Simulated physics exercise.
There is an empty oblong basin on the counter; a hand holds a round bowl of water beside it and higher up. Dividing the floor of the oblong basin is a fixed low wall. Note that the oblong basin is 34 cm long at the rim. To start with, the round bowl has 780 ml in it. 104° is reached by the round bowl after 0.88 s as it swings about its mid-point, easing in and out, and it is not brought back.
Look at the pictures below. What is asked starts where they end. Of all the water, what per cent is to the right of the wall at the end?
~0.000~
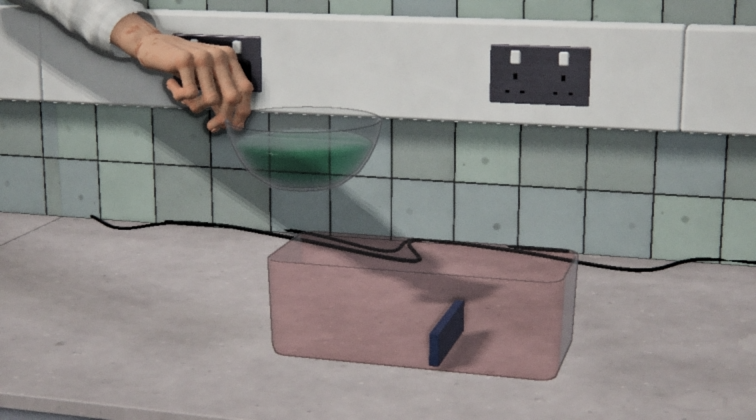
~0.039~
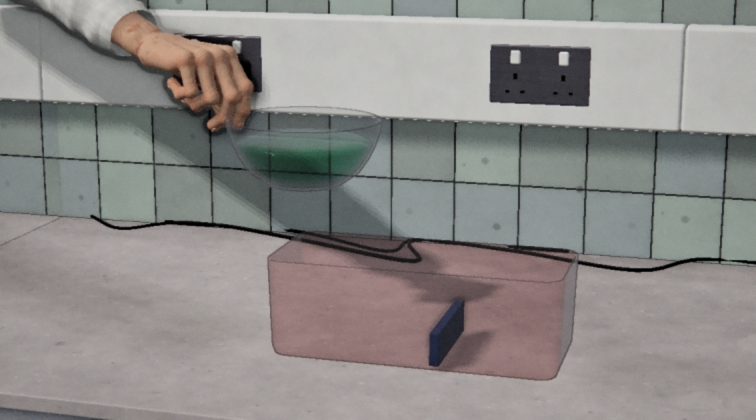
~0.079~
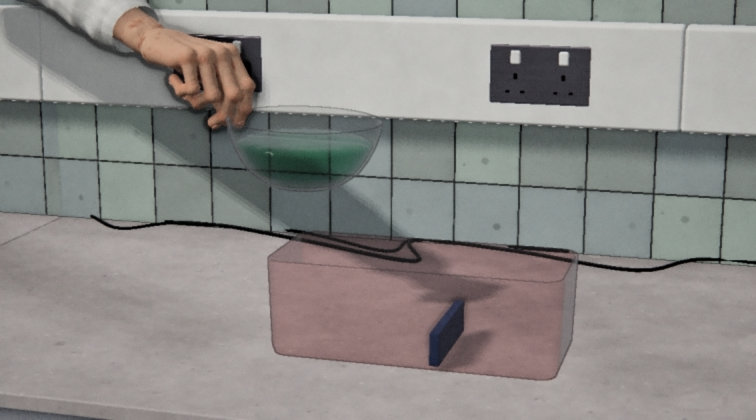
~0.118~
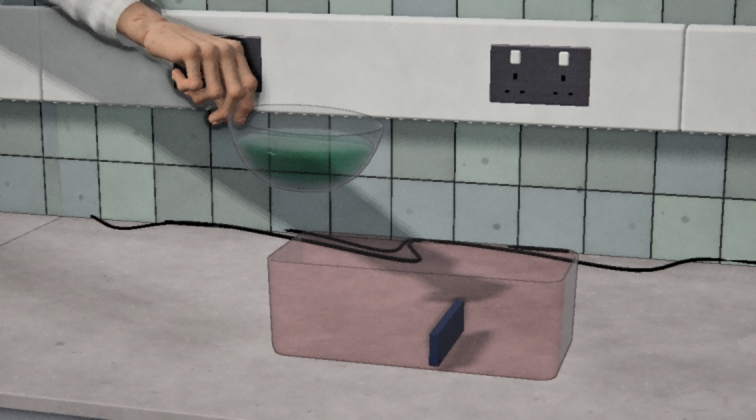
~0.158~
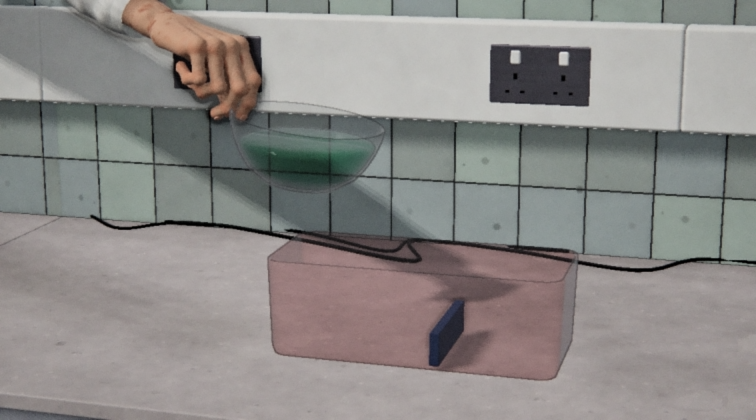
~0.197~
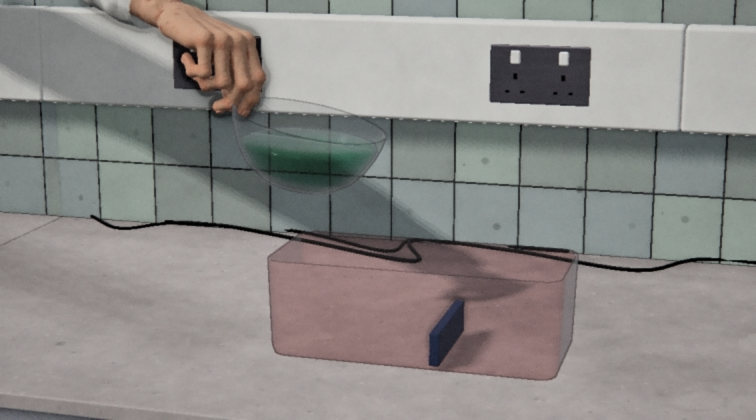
I would say 13 percent.
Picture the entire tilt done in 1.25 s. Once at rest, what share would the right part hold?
10 per cent.
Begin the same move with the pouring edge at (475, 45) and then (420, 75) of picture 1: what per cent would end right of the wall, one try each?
It comes to 75 per cent, and then 65 per cent.
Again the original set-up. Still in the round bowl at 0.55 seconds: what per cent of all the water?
Around 38 percent.
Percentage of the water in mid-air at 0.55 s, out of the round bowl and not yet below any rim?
I'd put it at about 40 percent.
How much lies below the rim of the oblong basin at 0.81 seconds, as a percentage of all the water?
I'd put it at roughly 94 per cent.
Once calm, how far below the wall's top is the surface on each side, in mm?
Near 14 mm for the left and near 34 mm for the right.
By 0.55 s the tilt is 72° and 39 per cent is still to pour, 22 is left of the wall and 0 right of it.
By 0.81 s the tilt is 102° and 1 per cent is still to pour, 89 is left of the wall and 5 right of it.
By 1.08 s the tilt is 104° and 0 per cent is still to pour, 85 is left of the wall and 13 right of it.
By 1.38 s the tilt is 104° and 0 per cent is still to pour, 85 is left of the wall and 13 right of it.
At rest 85 per cent lies left of the wall, 13 right of it and 2 outside.
